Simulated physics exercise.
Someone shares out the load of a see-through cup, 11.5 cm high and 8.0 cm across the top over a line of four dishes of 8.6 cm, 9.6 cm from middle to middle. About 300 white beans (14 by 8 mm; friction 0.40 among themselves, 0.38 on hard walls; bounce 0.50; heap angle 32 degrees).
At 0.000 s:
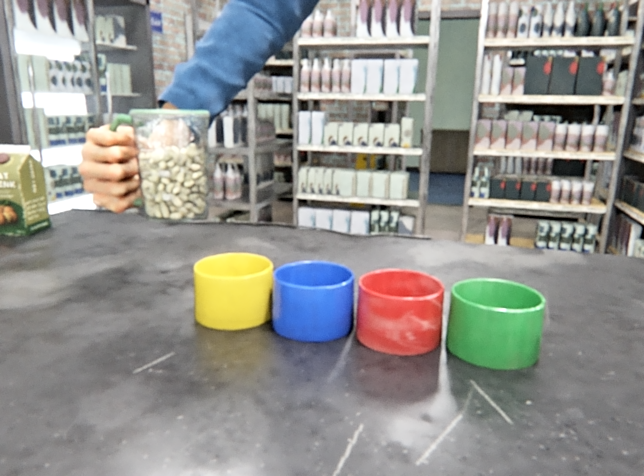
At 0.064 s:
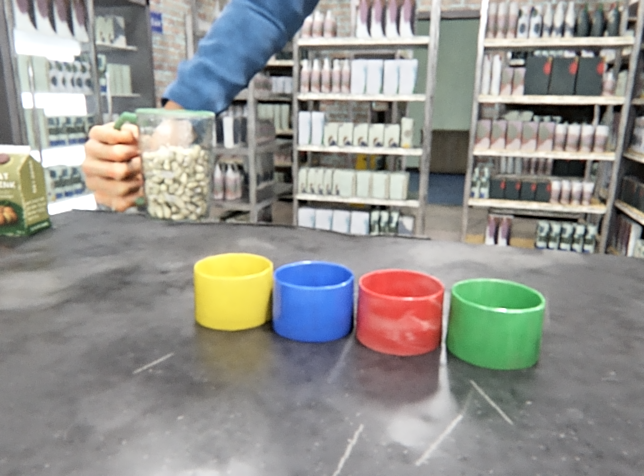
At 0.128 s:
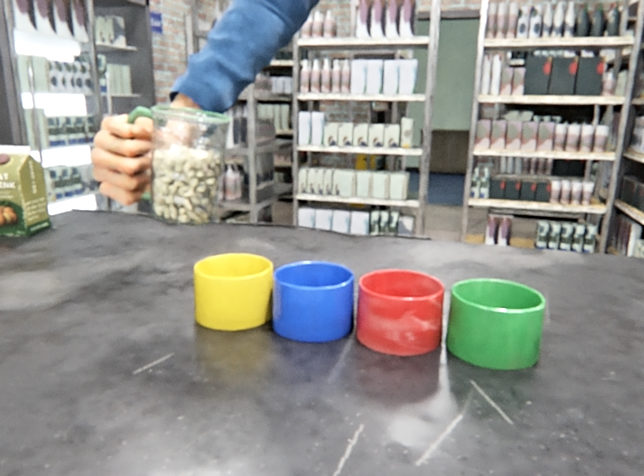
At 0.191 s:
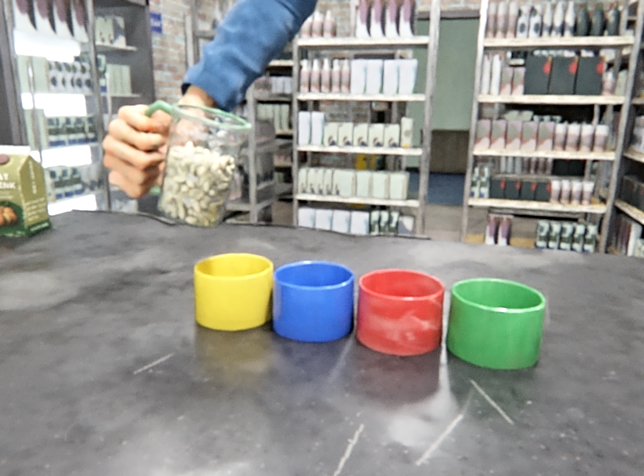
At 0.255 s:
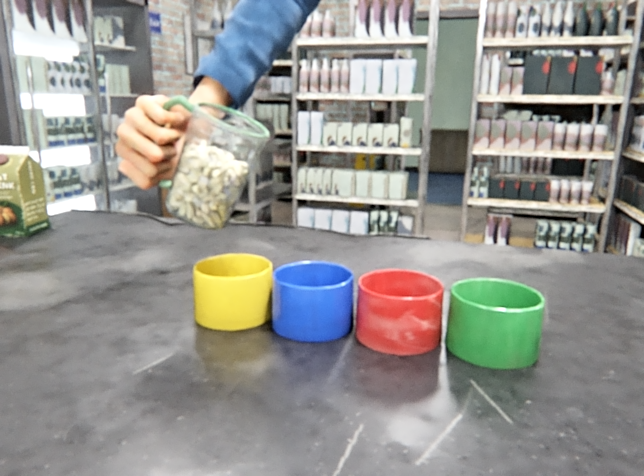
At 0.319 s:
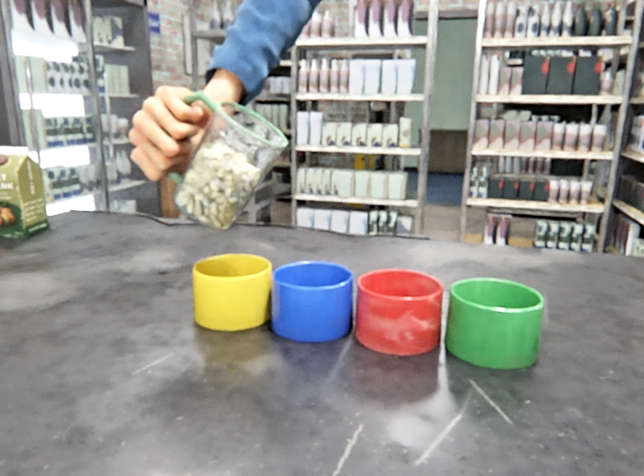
A hand at the end of a blue sleeve holds a see-through cup of white beans above the left side of a dark grey table, seen from slightly above in a shop lined with stocked shelves. Below it, yellow, blue, red and green dishes run left to right, with a box at the left edge. The hand moves the cup a little rightward, tilting it increasingly to the right, while the camera stays still.
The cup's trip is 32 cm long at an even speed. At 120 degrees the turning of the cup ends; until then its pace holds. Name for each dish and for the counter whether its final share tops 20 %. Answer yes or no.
Red dish: No; blue dish: No; green dish: Yes; yellow dish: No; on the counter: Yes.
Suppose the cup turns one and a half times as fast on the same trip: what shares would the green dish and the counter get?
In that case green 40; counter 10.
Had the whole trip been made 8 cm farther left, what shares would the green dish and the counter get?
Then: Green 30, counter 20.
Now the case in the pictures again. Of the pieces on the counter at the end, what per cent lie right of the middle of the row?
Roughly 100 per cent.
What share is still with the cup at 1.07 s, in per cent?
Some 70 per cent of the load.
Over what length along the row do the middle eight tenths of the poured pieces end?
About 19 cm.
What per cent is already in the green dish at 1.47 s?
About 65 per cent by then.
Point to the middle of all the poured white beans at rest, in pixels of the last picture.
Near (507, 334).
After 0.77 s, tilt 90 degrees; cup holds 100 %.
After 1.07 s, tilt 120 degrees; cup holds 70 %, green 15 %.
After 1.47 s, tilt 120 degrees; cup holds 0 %, green 65 %.
At rest (3.1 s), red 0 %, blue 0 %, green 65 %, yellow 0 %, counter 35 %.
